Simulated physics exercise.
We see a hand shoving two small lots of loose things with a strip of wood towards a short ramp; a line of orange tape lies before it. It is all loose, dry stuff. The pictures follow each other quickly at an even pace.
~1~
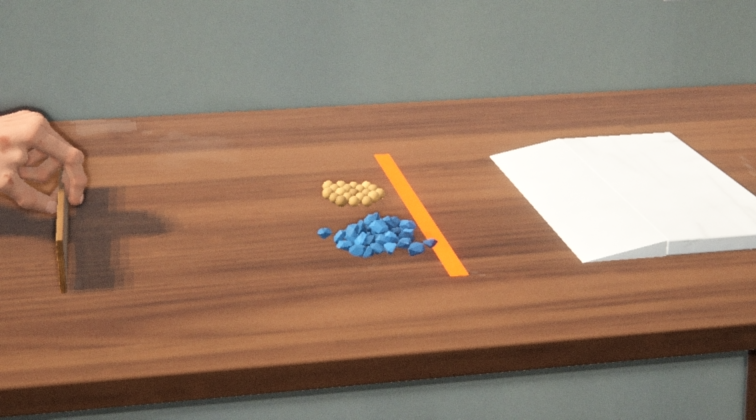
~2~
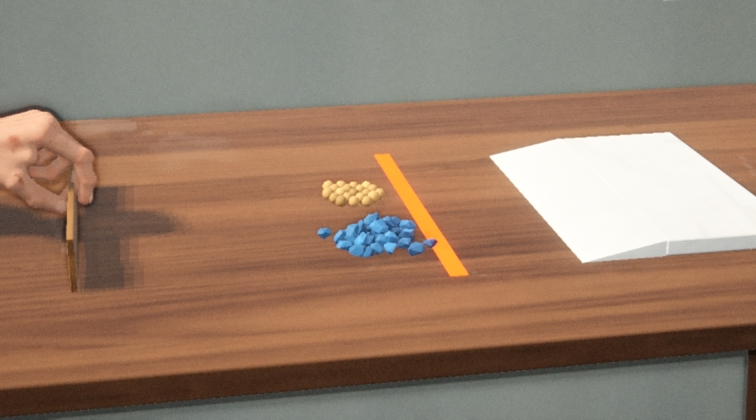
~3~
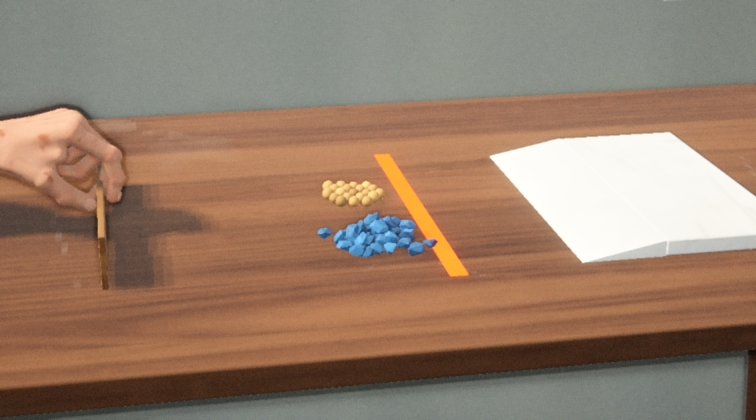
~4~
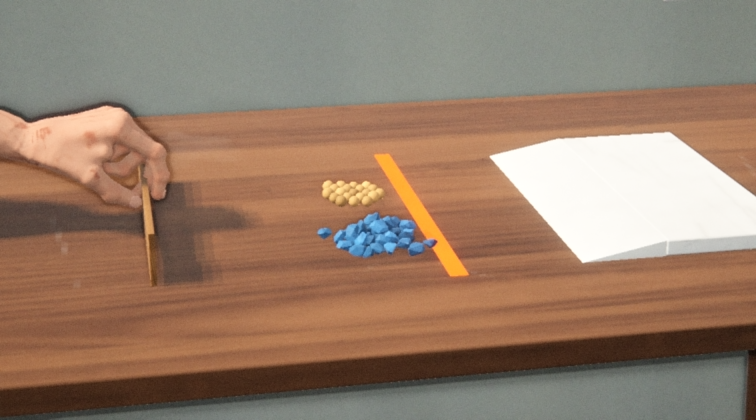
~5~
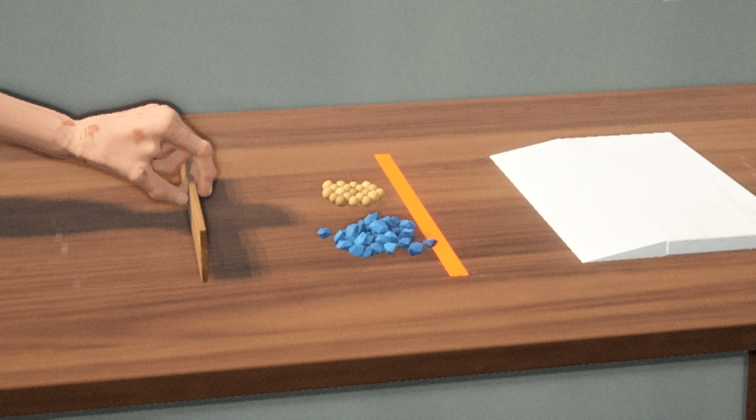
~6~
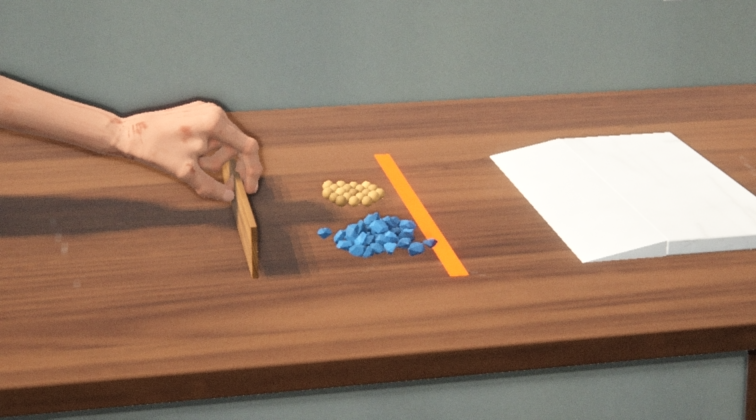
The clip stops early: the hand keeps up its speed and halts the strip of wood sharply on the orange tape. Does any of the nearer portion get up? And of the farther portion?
The nearer portion never reaches the slab and the farther portion gets up on to the slab, in part at least.
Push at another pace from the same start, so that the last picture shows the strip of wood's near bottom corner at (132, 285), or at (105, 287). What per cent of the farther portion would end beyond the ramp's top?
The first gives 0 %, the second 0 %.
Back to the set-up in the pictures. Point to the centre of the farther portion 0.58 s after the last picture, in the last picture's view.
Around (595, 175).
Then, 0.14 s after the last picture, strip of wood still moving, near (346, 169); nearer portion all short of the ramp; farther portion all short of the ramp.
Then, 0.30 s after the last picture, strip of wood stopped at the orange tape; nearer portion all short of the ramp; farther portion all short of the ramp.
Then, 0.58 s after the last picture, strip of wood stopped at the orange tape; nearer portion a stray few on the ramp, nearly all short of the ramp; farther portion about a third past the top, about two thirds on the ramp.
By the end, strip of wood stopped at the orange tape; nearer portion none past the top, all short of the ramp; farther portion nearly all past the top, a small part short of the ramp.
